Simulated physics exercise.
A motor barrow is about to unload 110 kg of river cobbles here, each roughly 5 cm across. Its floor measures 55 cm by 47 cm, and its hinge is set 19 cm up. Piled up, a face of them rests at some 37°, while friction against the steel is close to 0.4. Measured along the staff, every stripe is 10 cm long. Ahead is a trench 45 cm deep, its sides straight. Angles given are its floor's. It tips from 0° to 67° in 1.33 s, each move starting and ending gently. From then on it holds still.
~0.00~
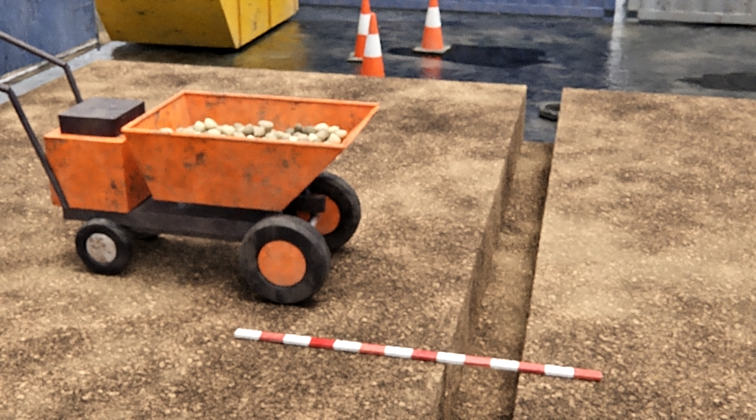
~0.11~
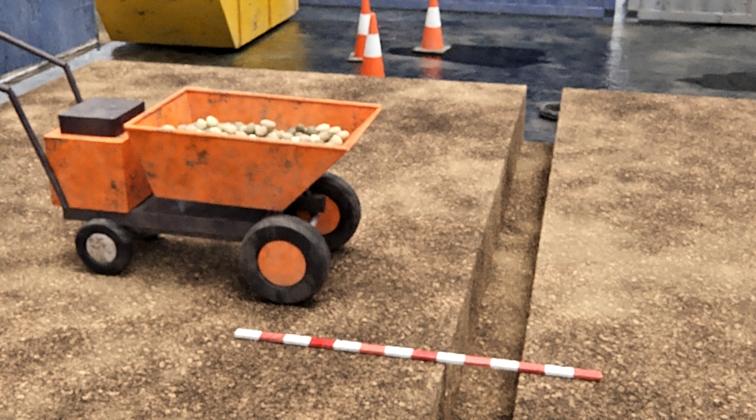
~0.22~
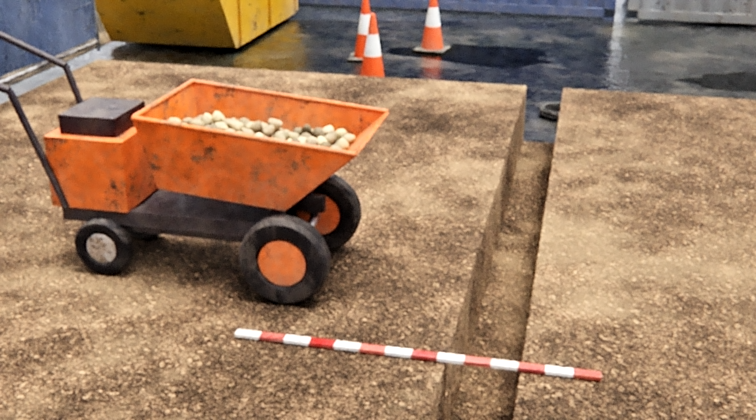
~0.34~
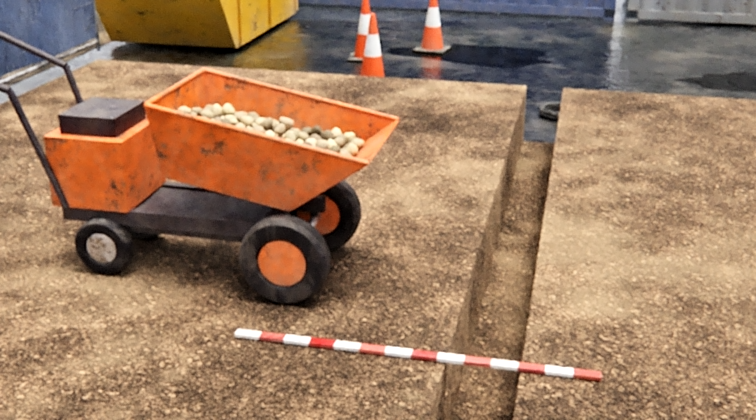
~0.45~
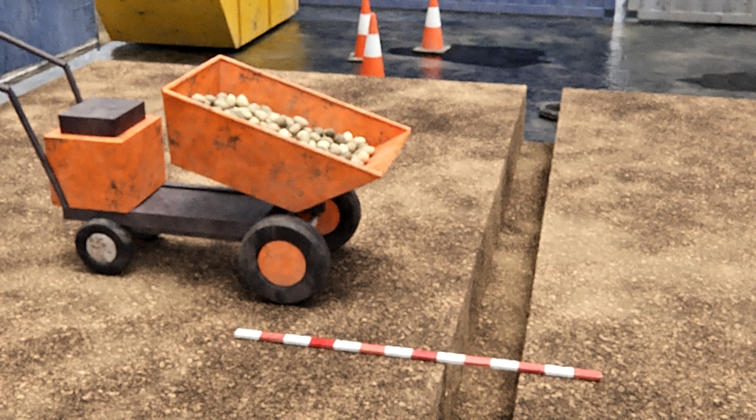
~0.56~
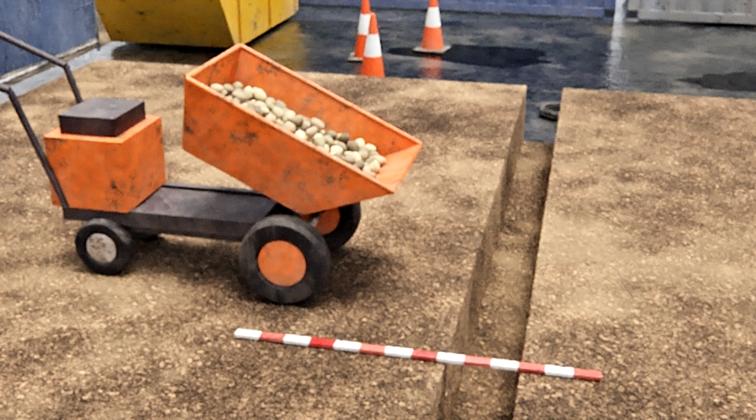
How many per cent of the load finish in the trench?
About 85 per cent.
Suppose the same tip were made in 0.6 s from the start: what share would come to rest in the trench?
Estimate: About 85 %.
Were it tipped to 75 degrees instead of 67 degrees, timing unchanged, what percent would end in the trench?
Close to 65 per cent then.
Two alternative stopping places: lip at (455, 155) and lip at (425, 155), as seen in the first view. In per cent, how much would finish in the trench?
Around 10% for the first place and 40% for the second.
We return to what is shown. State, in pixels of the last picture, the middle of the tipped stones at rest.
Their middle ends up near (490, 364).
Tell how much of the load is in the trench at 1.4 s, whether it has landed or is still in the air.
About 20%.
After 1.0 s the floor is at 57°; 100 % in the skip; the foremost stones are at (419, 233).
After 1.4 s the floor is at 67°; 69 % in the skip, 10 % short of the trench, 20 % in the trench; the foremost stones are at (517, 366).
After 1.8 s the floor is at 67°; 31 % in the skip, 12 % short of the trench, 57 % in the trench; the foremost stones are at (525, 363).
After 3.7 s the floor is at 67°; 0 % in the skip, 15 % short of the trench, 85 % in the trench; the foremost stones are at (532, 349).
